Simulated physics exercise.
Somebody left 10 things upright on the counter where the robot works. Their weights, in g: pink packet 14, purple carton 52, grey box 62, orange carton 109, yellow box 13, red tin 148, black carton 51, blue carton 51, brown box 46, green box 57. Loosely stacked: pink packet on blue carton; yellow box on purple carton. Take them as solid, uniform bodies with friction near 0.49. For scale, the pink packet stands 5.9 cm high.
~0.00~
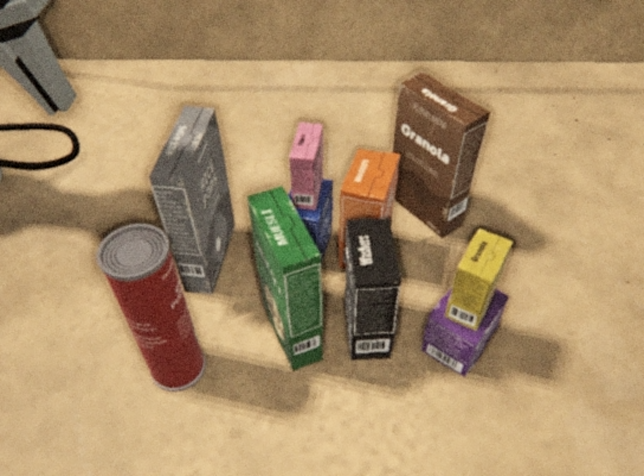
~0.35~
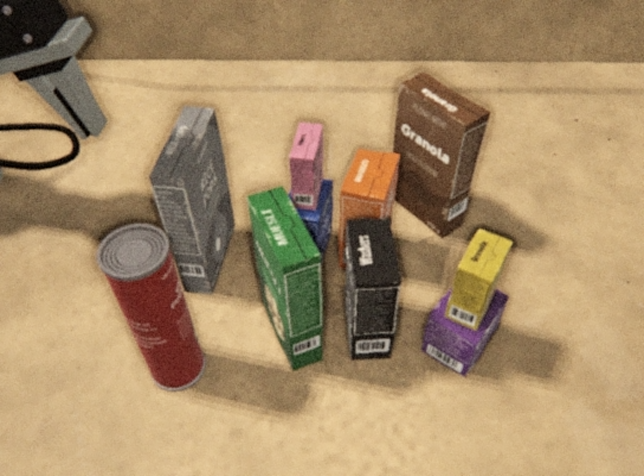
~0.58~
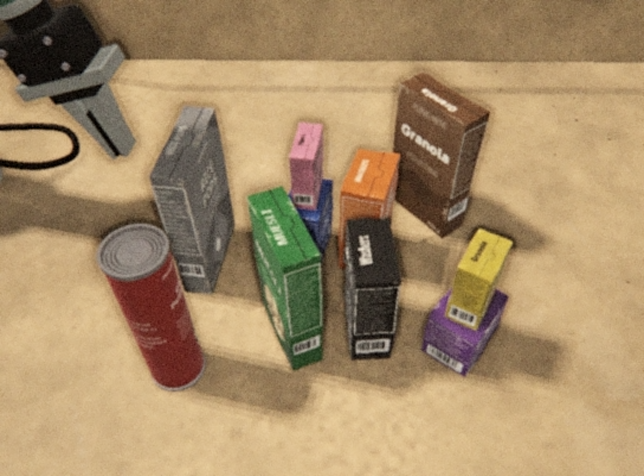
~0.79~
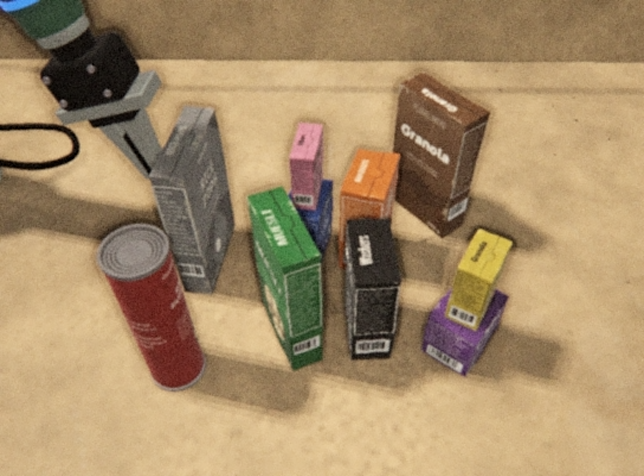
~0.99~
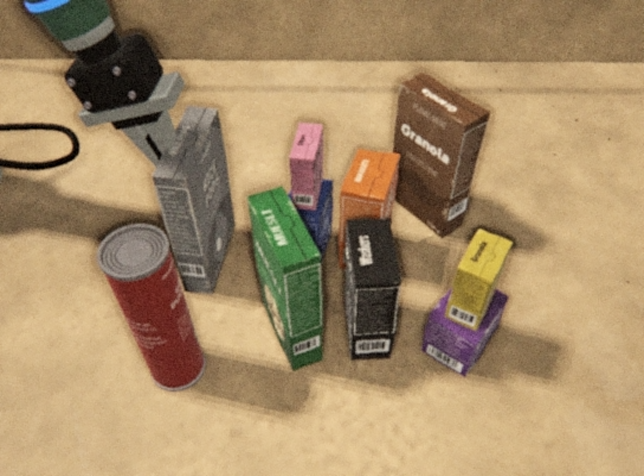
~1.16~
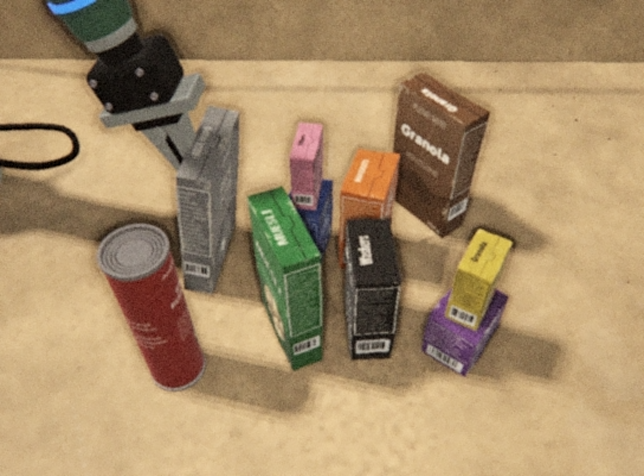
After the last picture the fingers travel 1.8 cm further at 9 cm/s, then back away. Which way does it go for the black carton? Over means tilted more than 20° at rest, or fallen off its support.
The black carton: Still standing.
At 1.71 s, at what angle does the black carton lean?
Some 0° off upright.
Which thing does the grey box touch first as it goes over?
The green box.
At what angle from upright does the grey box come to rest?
About 20°.
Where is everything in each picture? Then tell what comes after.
Fingers at (43, 67); grey box (199, 205) upright; black carton (370, 292), in the first frame.
Fingers at (78, 96); grey box (199, 205) upright; pink packet (308, 167), purple carton (464, 324), in the second frame.
Fingers at (109, 118); grey box (199, 205) upright; orange carton (368, 214), yellow box (478, 281), in the third frame.
Fingers at (144, 140); grey box (199, 205) upright; red tin (159, 316), blue carton (308, 223), in the fourth frame.
Fingers at (166, 142); grey box (200, 205) upright; brown box (433, 159), green box (288, 284), in the fifth frame.
Fingers at (186, 143); grey box (210, 205) leaning 8°; black carton (370, 292), in the sixth frame.
After 1.41 s, leaning grey box 23°.
After 1.71 s, green box and grey box touch at 1.41 s; leaning grey box 23°.
After 2.16 s, leaning grey box 23°.
At rest, past 20° or fallen, grey box. Standing, red tin, green box, blue carton, orange carton, black carton, purple carton, brown box, pink packet and yellow box.
